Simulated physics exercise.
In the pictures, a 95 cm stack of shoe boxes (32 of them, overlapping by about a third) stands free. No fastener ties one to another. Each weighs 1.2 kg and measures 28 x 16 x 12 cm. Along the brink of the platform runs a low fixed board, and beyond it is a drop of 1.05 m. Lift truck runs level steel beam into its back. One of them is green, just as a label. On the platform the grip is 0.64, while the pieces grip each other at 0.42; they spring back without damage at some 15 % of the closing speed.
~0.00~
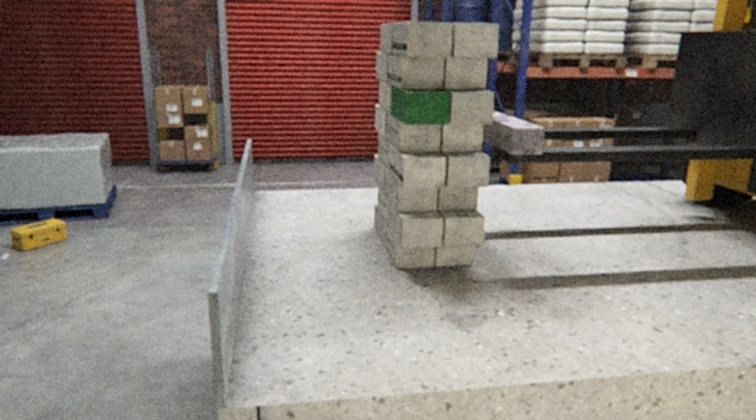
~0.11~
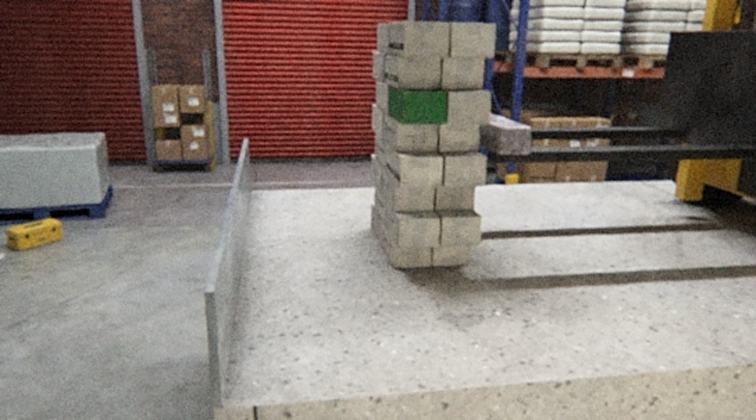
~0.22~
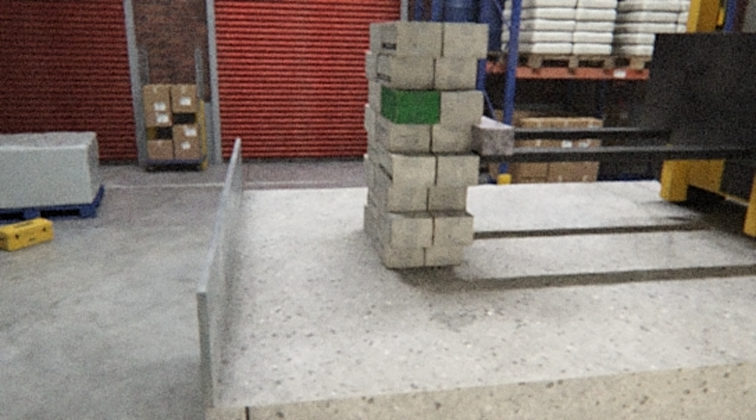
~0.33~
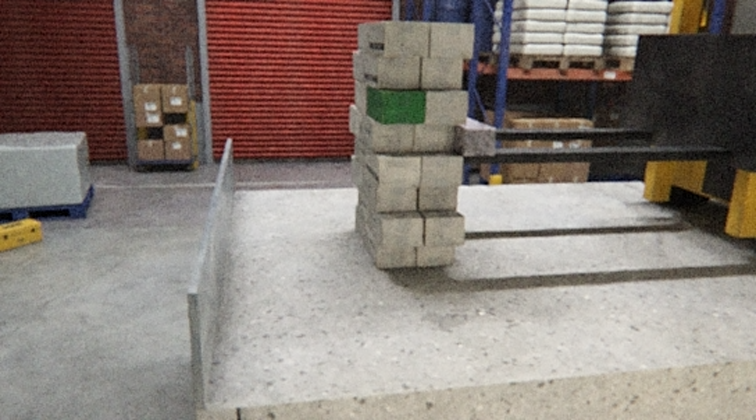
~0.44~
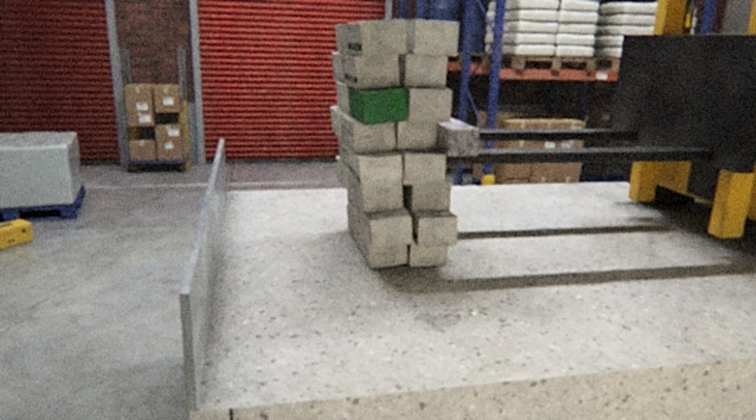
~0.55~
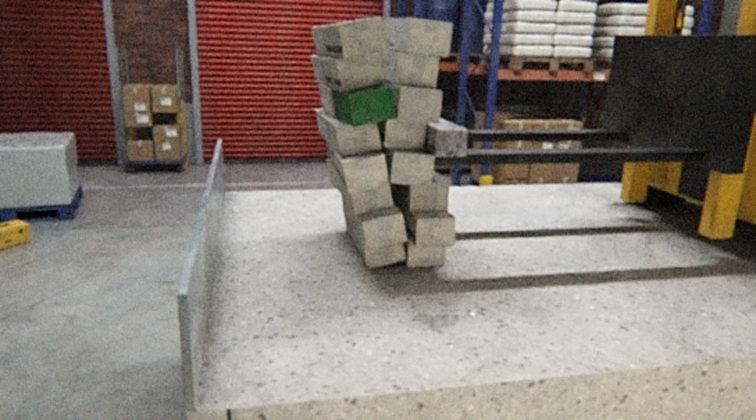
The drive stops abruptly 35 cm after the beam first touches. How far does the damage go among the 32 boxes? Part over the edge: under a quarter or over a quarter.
The damage reaches under one quarter of them.
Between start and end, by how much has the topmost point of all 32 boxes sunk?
20 cm.
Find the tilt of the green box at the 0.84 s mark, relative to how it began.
30°.
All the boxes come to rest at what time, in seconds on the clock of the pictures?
Close to 2.0 seconds, I'd say.
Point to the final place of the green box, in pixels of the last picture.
Its centre finishes around pixel (237, 220) in the last picture.
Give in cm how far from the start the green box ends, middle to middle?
I'd say the green one ends up around 75 cm away.
After 0.84 s, none of the 32 boxes over the edge, 28 disturbed; green box 35° from how it stood, 57 mm lower.
After 1.24 s, 4 of the 32 boxes over the edge; green box 25° from how it stood, 28 cm lower.
In the end (2.4 s), 4 of the 32 boxes over the edge; green box 43 cm lower. That is 12 per cent. From the last view, middles, green box near (237, 220).
